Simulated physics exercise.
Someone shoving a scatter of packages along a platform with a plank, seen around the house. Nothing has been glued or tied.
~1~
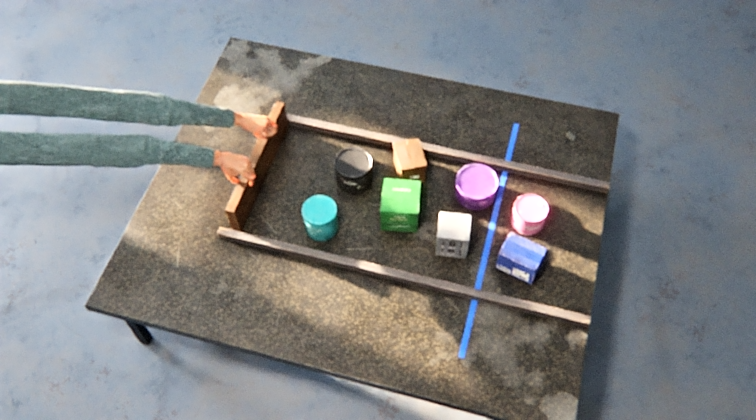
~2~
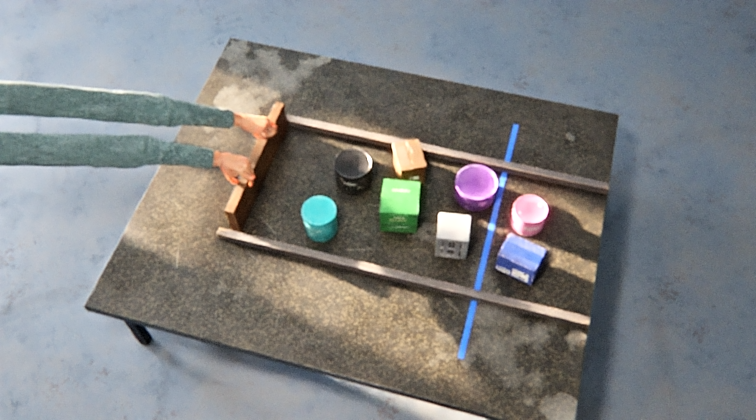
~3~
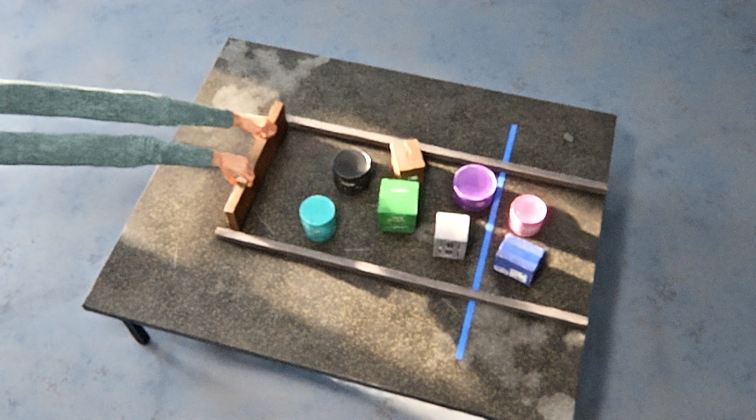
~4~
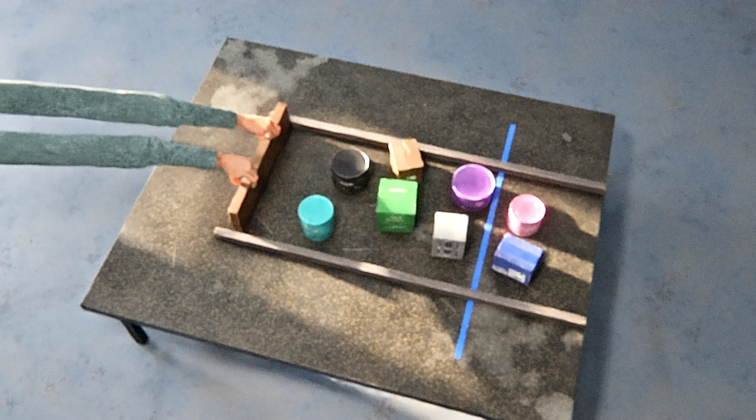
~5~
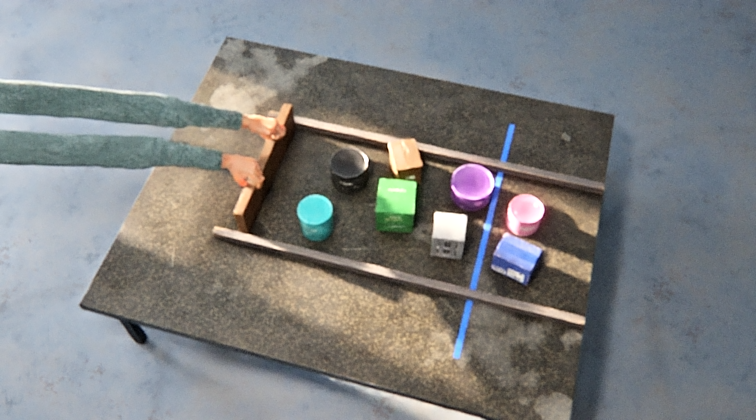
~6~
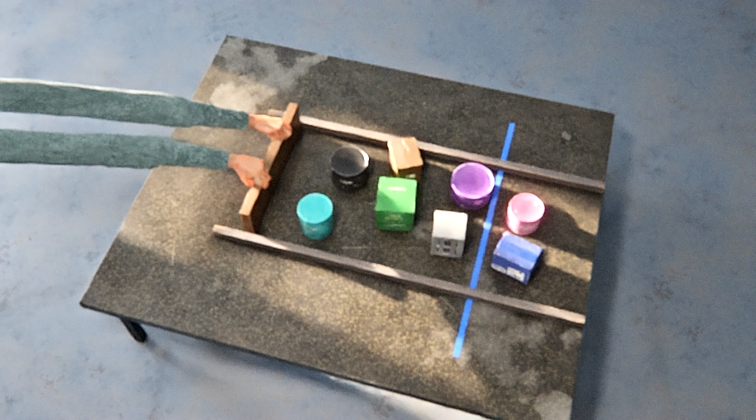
A dark, speckled tabletop stands on a mottled blue-grey floor, seen from high above at a slight tilt. Between two rails sit a turquoise tub, a black tub, a green box, a small orange-brown block, a white box and a purple tub, with pink and blue items right of a blue line. Two green-sleeved arms at left nudge a wooden plank slightly rightward, while the objects barely shift and the view drifts very slightly.
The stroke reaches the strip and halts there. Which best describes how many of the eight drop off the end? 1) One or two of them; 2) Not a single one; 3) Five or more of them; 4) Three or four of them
Option 2: Not a single one.
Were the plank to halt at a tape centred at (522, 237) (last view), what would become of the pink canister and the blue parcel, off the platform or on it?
Here's the result: The pink canister keeps its place, while as for the blue parcel, it ends up below.
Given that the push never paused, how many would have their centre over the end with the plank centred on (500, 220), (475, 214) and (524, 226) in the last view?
In order of the places given, that's 0, 0 and 1.
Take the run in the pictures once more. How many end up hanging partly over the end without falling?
Count: 0.
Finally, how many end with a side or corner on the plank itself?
In total, 3.
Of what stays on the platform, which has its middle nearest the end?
The blue parcel, it is.
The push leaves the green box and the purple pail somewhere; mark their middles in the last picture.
The green box ends up near (518, 238), and the purple pail near (552, 201).
Early on, none off yet; blue parcel at rest near (516, 258); pink canister at rest near (525, 214); purple pail at rest near (472, 187).
A while later, none off yet; blue parcel travelled a little near (527, 265); pink canister travelled a little near (532, 219); purple pail travelled about its own width near (511, 192).
Finally, the number that fall off is zero.
